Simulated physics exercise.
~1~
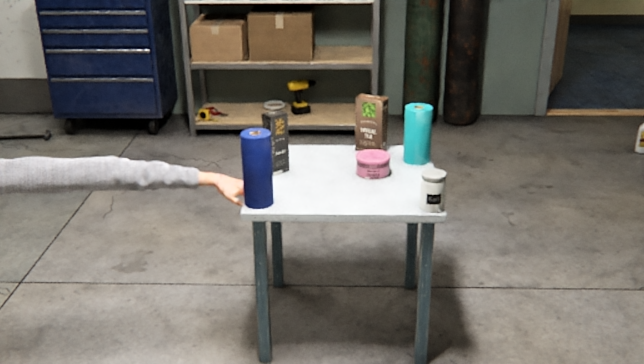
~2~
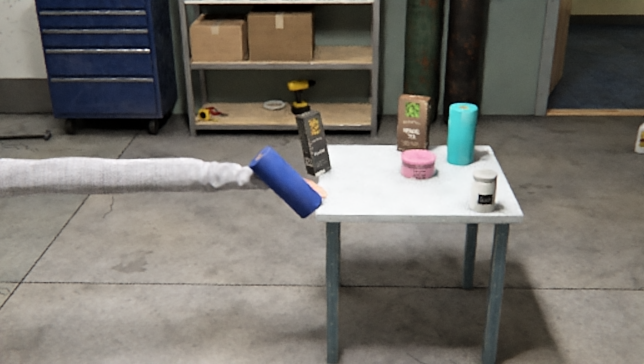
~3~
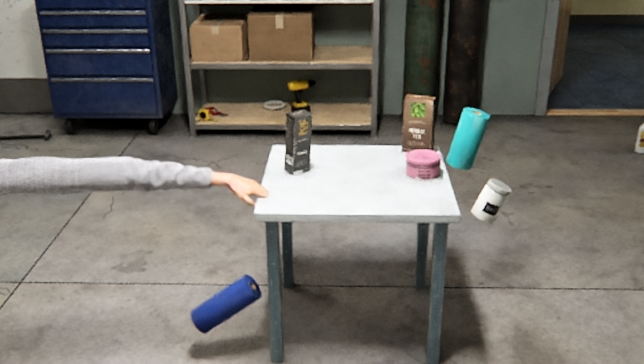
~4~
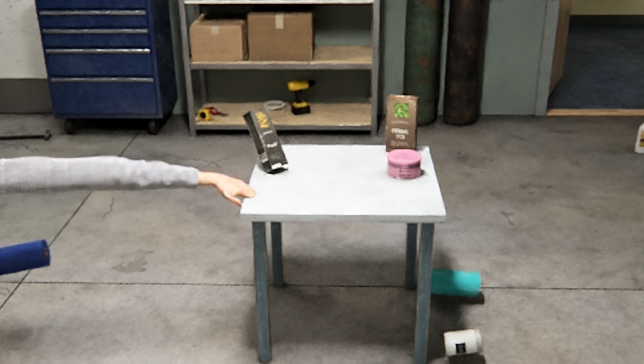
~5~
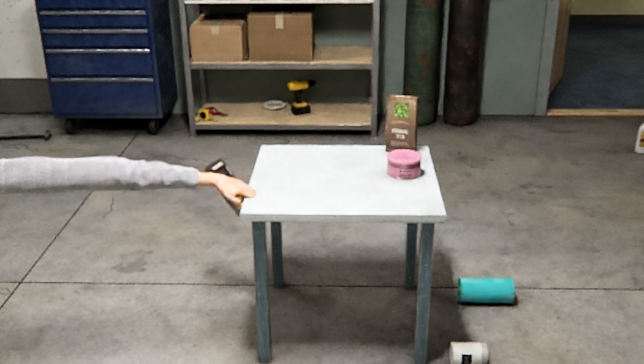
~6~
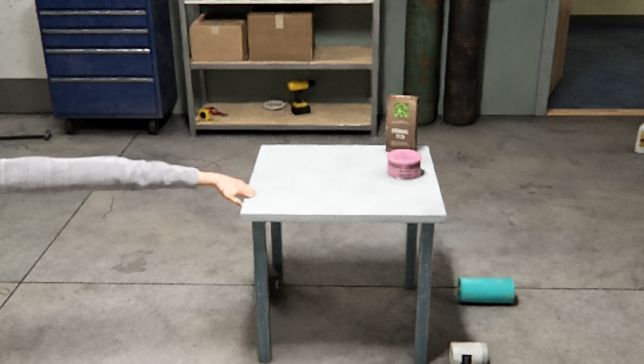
A hand shoved a small work table to the right and jerked it back, sending the blue roll, turquoise roll and white jar to the floor, then the black carton toppled off too, leaving just the pink tub and brown packet standing on top.
